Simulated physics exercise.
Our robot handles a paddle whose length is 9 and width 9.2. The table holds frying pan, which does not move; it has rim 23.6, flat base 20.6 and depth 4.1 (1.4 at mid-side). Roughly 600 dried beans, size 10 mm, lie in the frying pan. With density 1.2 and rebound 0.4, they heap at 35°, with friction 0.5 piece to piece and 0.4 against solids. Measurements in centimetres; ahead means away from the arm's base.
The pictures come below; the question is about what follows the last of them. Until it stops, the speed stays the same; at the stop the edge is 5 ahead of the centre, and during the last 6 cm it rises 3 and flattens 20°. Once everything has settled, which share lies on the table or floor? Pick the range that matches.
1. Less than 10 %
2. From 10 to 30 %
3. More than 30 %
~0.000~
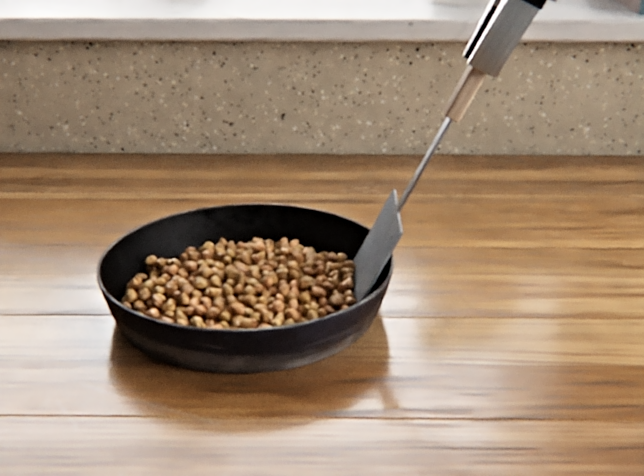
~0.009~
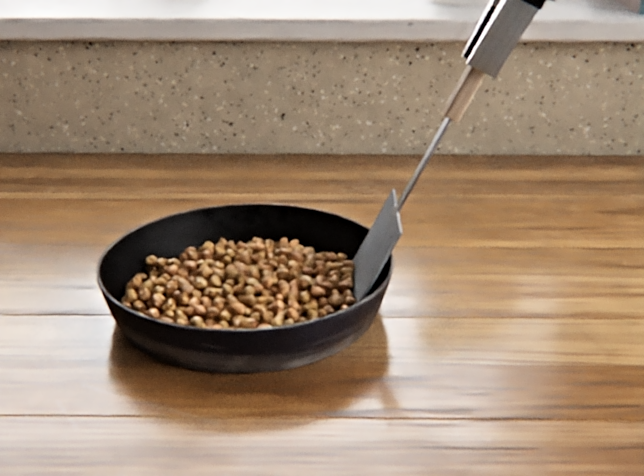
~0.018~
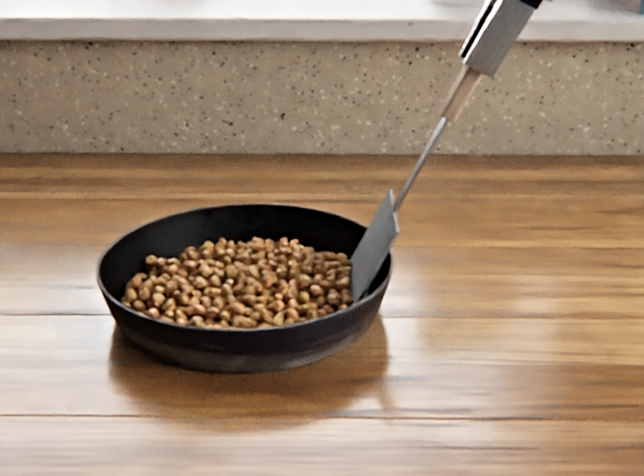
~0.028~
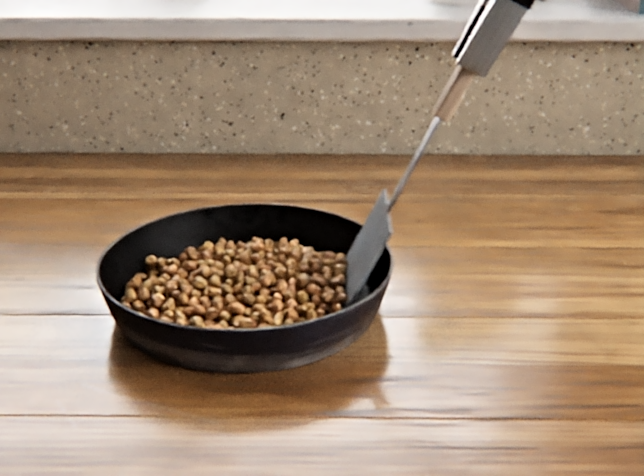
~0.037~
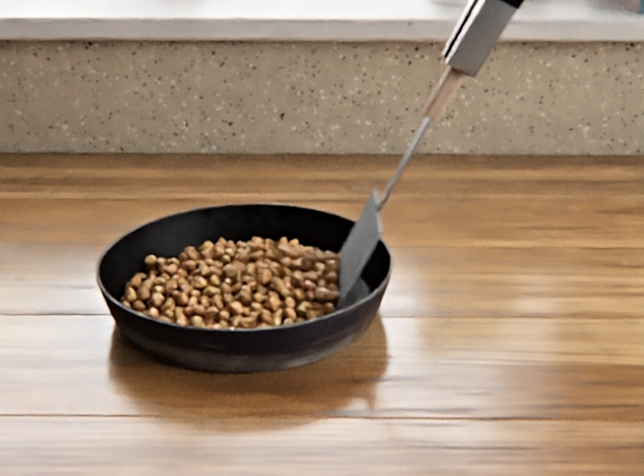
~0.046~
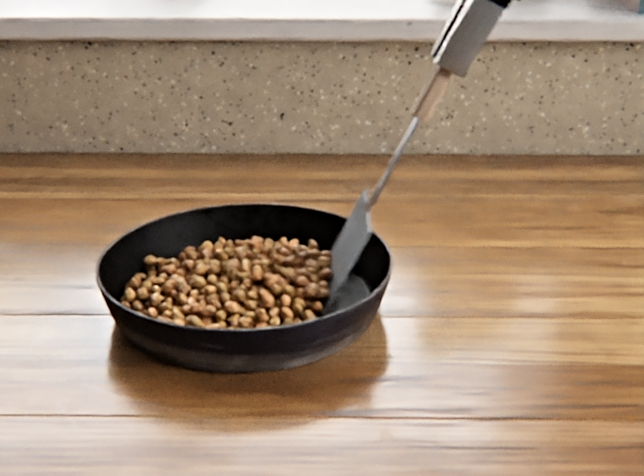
1, less than 10 %.
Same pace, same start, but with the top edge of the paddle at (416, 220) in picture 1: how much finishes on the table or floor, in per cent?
Roughly 5%.
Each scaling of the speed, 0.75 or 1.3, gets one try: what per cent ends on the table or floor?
About 0 and 15 per cent.
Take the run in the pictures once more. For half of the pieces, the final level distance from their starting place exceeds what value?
Roughly 3 cm.
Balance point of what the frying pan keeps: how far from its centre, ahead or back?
Ahead of centre, near 4.5 centimetres.
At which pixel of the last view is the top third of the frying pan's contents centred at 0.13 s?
Roughly pixel (209, 267).
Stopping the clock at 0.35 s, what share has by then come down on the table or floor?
My estimate is roughly 5 %.
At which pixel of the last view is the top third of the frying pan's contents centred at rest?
Centre: Roughly (146, 274).
By 0.09 s, sloping 64°, highest piece 6 above the table; 603 in the frying pan.
By 0.13 s, sloping 56°, highest piece 7 above the table; 603 in the frying pan.
By 0.35 s, sloping 44°, highest piece 5 above the table; 567 in the frying pan, 34 on the table or floor, 2 on the blade or in flight.
By 1.40 s, sloping 44°, highest piece 5 above the table; 566 in the frying pan, 37 on the table or floor.
Final count, 566 in the frying pan, 37 on the table or floor. That is 6 % on the table or floor.
